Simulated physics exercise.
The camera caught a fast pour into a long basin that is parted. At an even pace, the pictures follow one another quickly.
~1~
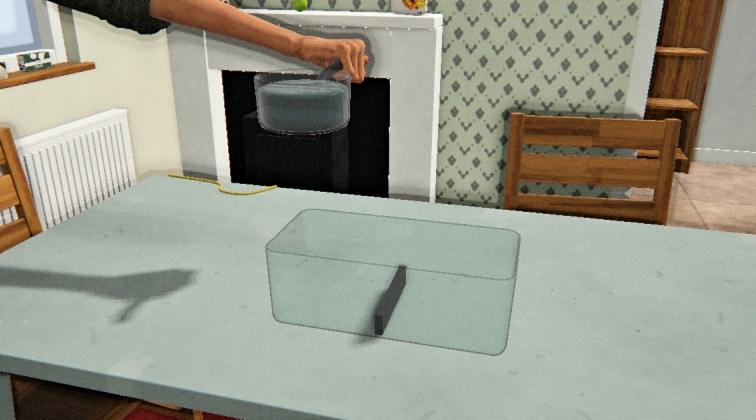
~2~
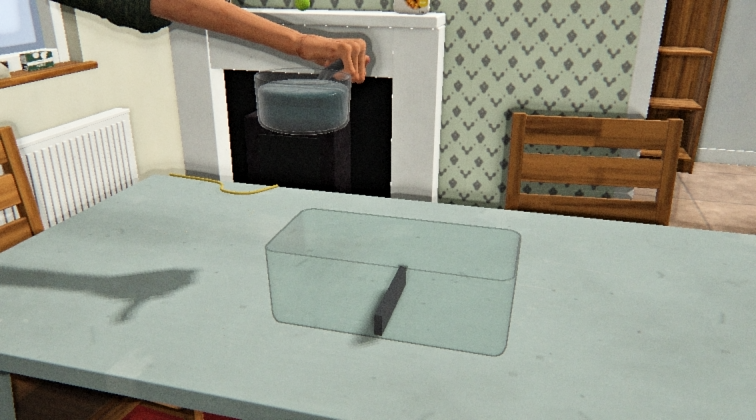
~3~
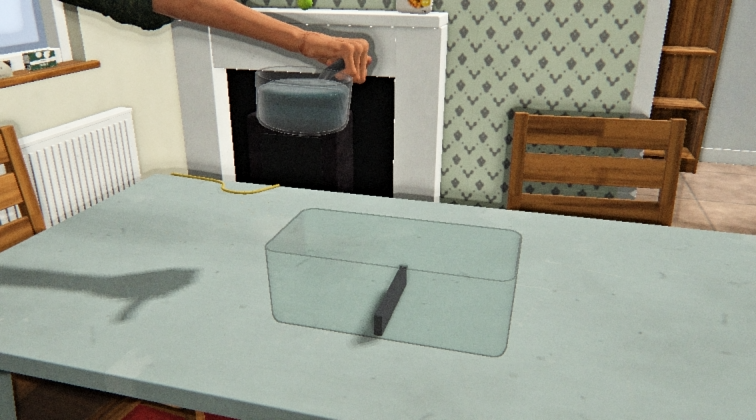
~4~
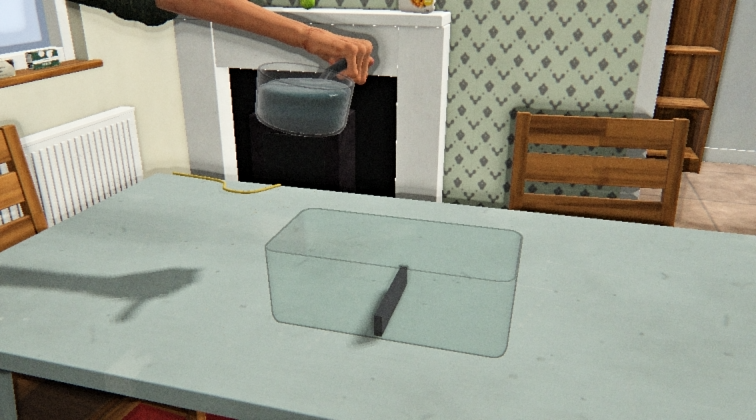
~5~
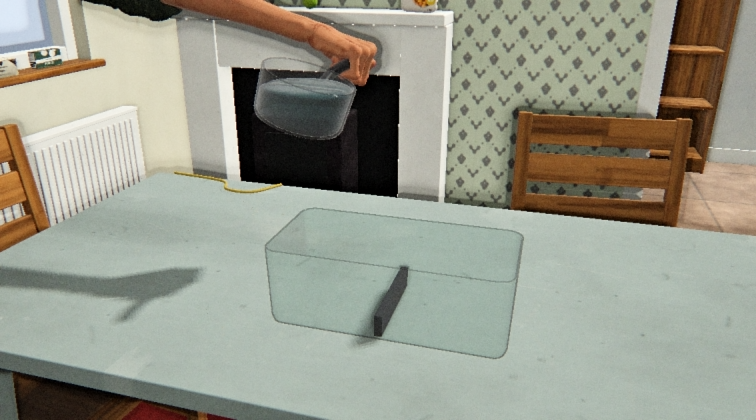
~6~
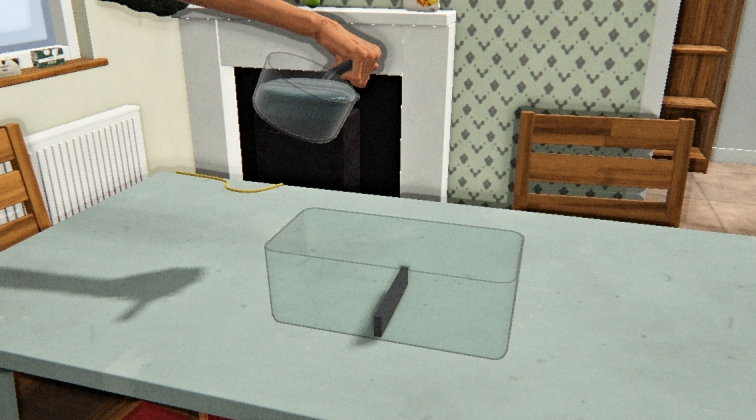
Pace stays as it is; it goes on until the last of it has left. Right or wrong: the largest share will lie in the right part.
Right.
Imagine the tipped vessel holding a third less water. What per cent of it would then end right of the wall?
About 40 %.
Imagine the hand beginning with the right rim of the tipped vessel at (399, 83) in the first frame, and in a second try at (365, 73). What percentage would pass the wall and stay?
Estimate: 90 per cent, then 85 per cent.
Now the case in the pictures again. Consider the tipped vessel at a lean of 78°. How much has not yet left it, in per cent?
Around 40 in a hundred.
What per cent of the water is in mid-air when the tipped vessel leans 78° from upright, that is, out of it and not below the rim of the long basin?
It's close to 45 percent.
A moment on, the tilt is 78° and 41 per cent is still to pour, 3 is left of the wall and 10 right of it.
Next, the tilt is 93° and 11 per cent is still to pour, 13 is left of the wall and 60 right of it.
Then the tilt is 93° and 3 per cent is still to pour, 27 is left of the wall and 64 right of it.
Later the tilt is 93° and 1 per cent is still to pour, 32 is left of the wall and 64 right of it.
At rest 33 per cent lies left of the wall, 65 right of it and 2 outside.
